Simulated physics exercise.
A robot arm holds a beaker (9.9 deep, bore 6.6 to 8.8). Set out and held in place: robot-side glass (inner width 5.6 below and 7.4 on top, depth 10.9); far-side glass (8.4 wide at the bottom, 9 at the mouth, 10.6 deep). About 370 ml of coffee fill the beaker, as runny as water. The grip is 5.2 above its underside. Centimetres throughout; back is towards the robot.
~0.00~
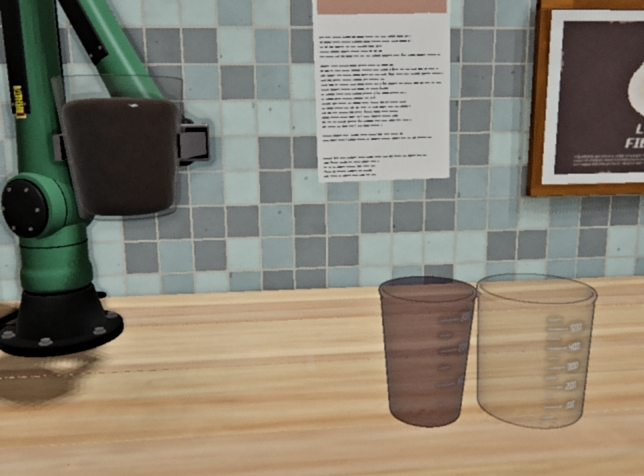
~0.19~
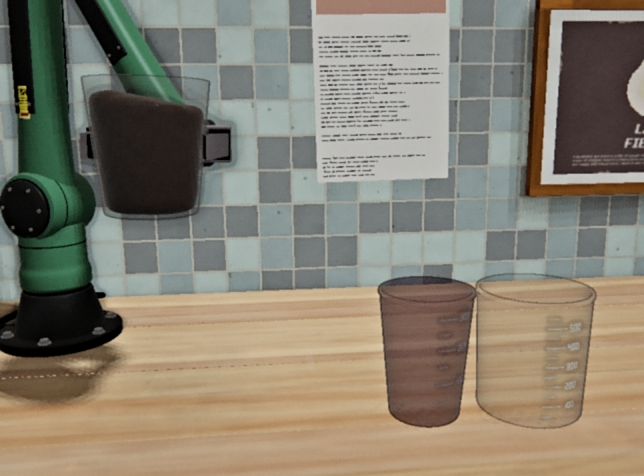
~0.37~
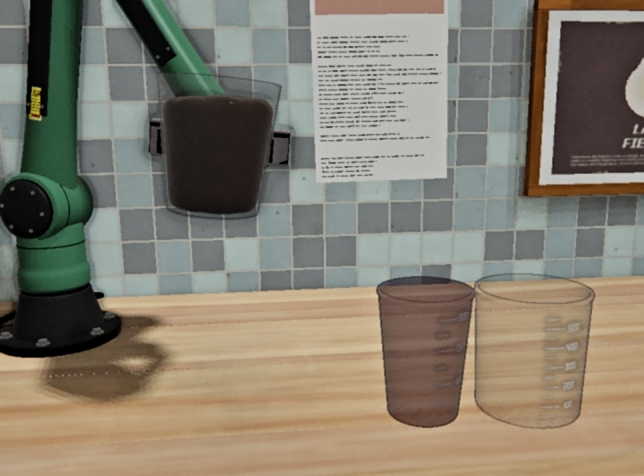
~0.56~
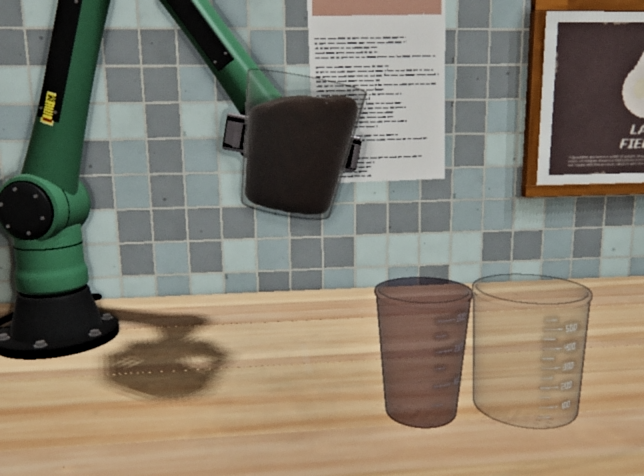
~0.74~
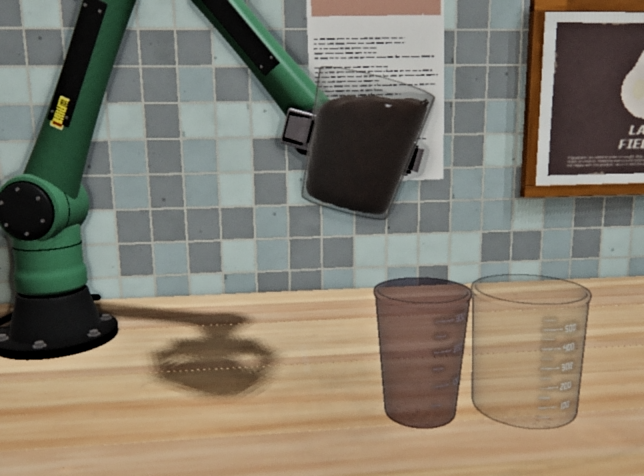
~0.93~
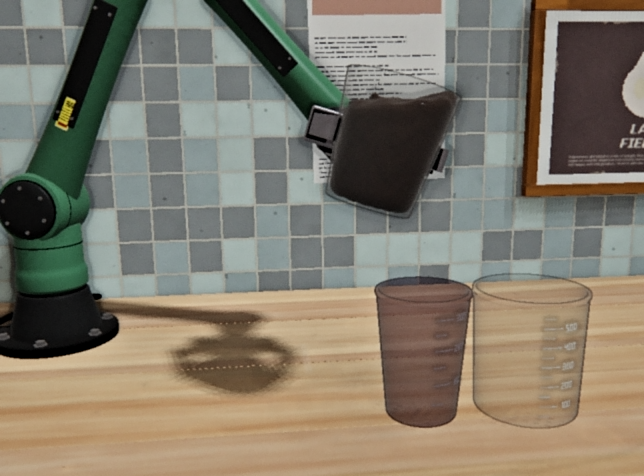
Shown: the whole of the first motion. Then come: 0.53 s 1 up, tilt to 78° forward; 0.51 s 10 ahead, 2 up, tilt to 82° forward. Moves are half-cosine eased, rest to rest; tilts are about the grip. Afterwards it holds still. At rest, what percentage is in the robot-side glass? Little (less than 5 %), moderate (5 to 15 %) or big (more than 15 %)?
A little share, less than 5 %, ends in the robot-side glass.
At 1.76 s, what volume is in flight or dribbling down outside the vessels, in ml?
About 50 ml.
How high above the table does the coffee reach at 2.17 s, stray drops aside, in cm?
Up to some 23 cm.
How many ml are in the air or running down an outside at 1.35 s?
Some 40 ml.
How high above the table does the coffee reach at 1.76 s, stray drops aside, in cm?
About 32 cm.
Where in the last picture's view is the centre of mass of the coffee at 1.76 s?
Around (505, 270).
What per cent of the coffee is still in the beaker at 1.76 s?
Near 35 %.
By 1.35 s, tilted 71° forward, liquid up to 26 above the table; 305 ml in the beaker, 20 ml in the far-side glass, 45 ml in the air or running down outside.
By 1.76 s, tilted 81° forward, liquid up to 73 above the table; 195 ml in the far-side glass, 130 ml in the beaker, 5 ml on the table or floor, 45 ml in the air or running down outside.
By 2.17 s, tilted 82° forward, liquid up to 24 above the table; 180 ml in the far-side glass, 125 ml on the table or floor, 25 ml in the beaker, 5 ml in the robot-side glass, 35 ml in the air or running down outside.
By 2.97 s, tilted 82° forward, liquid up to 23 above the table; 190 ml in the far-side glass, 170 ml on the table or floor, 10 ml in the beaker, 5 ml in the robot-side glass.
Final state, 190 ml in the far-side glass, 170 ml on the table or floor, 10 ml in the beaker, 5 ml in the robot-side glass. That is 1 % in the robot-side glass.
